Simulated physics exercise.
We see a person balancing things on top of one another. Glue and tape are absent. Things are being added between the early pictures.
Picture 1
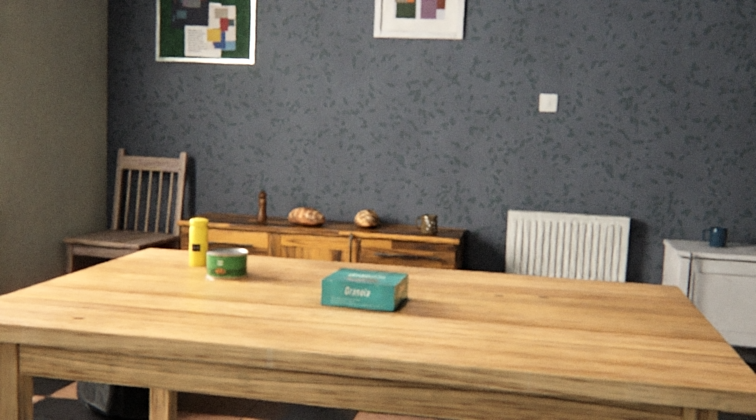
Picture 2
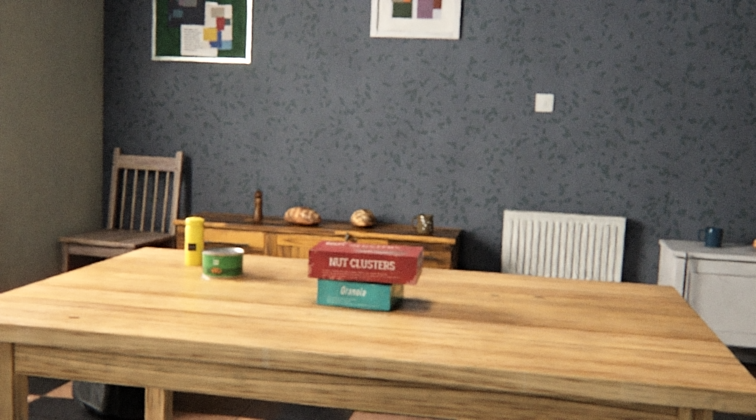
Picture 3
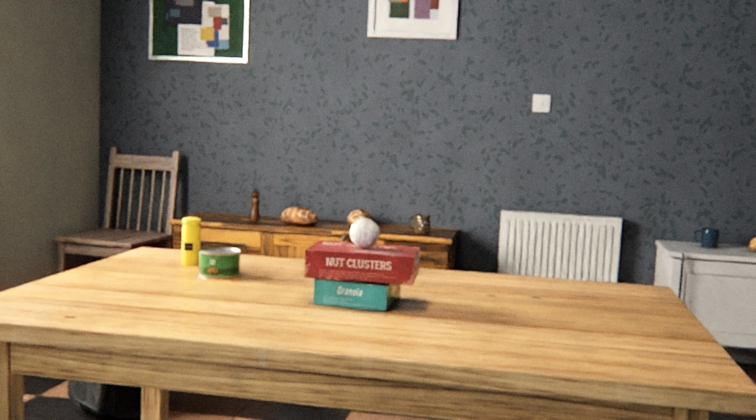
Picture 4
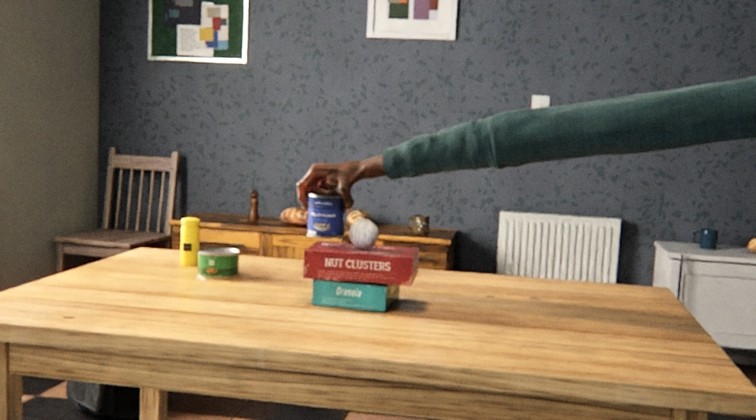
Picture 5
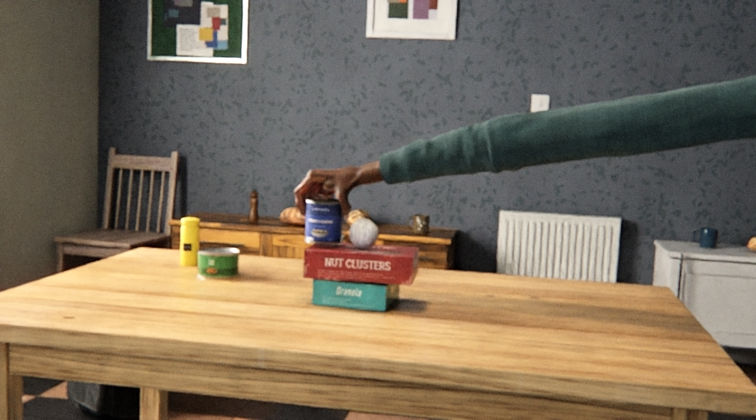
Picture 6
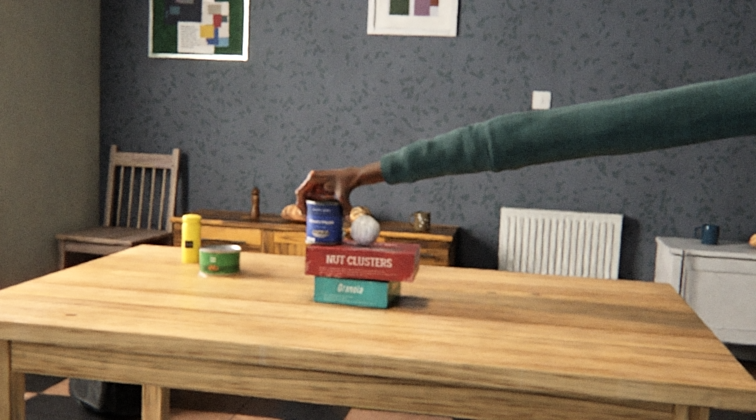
We see a turquoise packet on a wooden table, then a red packet on top of it and a white onion on that, before a hand lowers a blue pot onto the red packet beside the onion.
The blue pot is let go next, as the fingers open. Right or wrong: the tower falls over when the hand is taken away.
Wrong.
Then, 1.00 s after the last picture, nothing has stirred.
Then, 2.10 s after the last picture, blue pot resting near (324, 222).
At rest, all 6 in place. Seen from the same camera at the end, blue pot near (324, 222). The pile keeps its balance.
